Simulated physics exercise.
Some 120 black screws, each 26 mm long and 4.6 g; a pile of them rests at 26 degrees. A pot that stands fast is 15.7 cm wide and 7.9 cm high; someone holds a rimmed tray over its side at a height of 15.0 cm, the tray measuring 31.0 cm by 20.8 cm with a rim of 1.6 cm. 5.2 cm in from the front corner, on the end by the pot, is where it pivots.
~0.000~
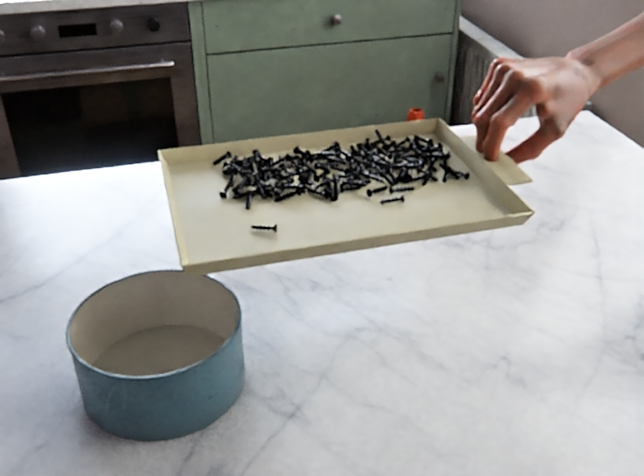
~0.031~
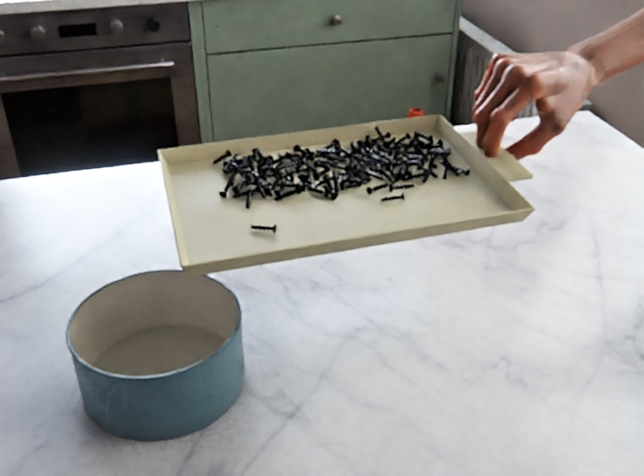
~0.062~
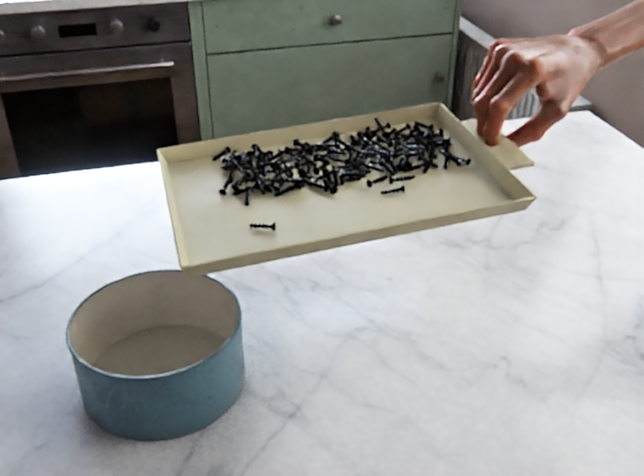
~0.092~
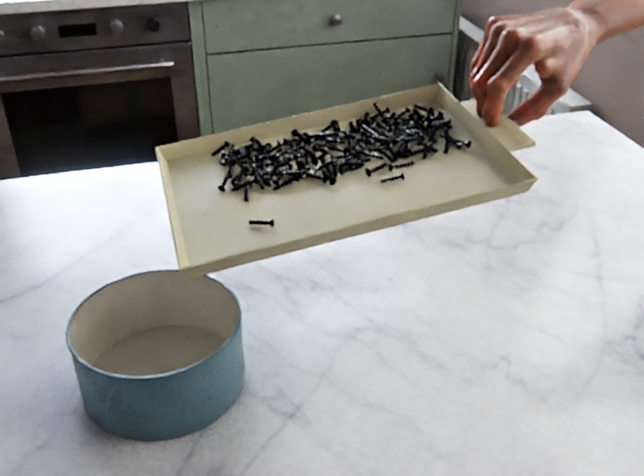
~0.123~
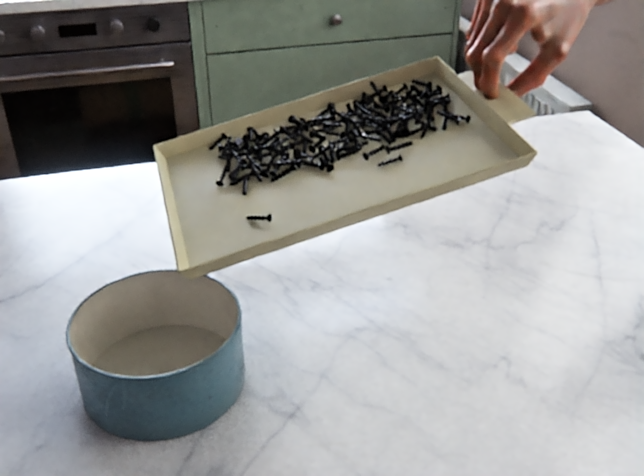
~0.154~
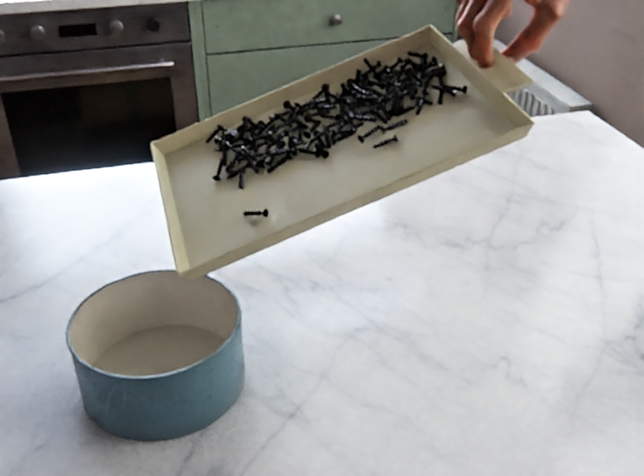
A hand lifts the right end of a tray of black screws, tilting it leftward.
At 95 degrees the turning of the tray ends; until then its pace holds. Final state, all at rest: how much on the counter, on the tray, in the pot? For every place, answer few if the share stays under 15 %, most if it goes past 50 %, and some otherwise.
Shares - counter: Most; tray: Few; pot: Some.
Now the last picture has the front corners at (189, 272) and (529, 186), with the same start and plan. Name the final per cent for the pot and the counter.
Split: Pot = 40, counter = 60.
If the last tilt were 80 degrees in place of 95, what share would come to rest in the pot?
Then about 40 per cent.
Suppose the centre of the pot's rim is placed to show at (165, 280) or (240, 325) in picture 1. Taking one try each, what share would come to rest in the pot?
In order, about 30 and about 0 per cent.
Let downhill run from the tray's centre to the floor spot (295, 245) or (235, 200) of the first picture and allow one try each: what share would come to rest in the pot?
I'd put it at about 30 per cent for the first tilt and about 5 per cent for the second.
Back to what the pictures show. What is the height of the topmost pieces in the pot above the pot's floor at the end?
It stands at some 2.0 cm.
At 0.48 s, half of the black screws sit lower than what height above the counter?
Around 22 cm up.
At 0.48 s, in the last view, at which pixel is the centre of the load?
The load's centre is near (145, 153) at that time.
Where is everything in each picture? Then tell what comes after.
In the first picture, tray tilt 0 degrees, front corners at (189, 260) and (525, 209); middle of the pieces at (338, 169); pot at (155, 318).
In the second picture, tray tilt 1 degrees, front corners at (188, 260) and (525, 206); middle of the pieces at (338, 167).
In the third picture, tray tilt 3 degrees, front corners at (188, 261) and (527, 195), lowest corner left front; middle of the pieces at (337, 160).
In the fourth picture, tray tilt 7 degrees, front corners at (187, 262) and (528, 177), lowest corner left front; middle of the pieces at (336, 149).
In the fifth picture, tray tilt 13 degrees, front corners at (185, 264) and (527, 150), lowest corner left front; middle of the pieces at (334, 134).
In the sixth picture, tray tilt 19 degrees, front corners at (184, 267) and (523, 121), lowest corner left front; middle of the pieces at (329, 117); pot at (155, 318). Its pace works out near 200 degrees a second.
After 0.35 s, tilt 59 degrees; the tray holds 100 %, the pot 0 %.
After 0.48 s, tilt 85 degrees; the tray holds 90 %, the pot 0 %.
After 0.74 s, tilt 95 degrees; the tray holds 0 %, the pot 40 %.
In the end, at 1.9 s, counter 60 %, tray 0 %, pot 40 %.
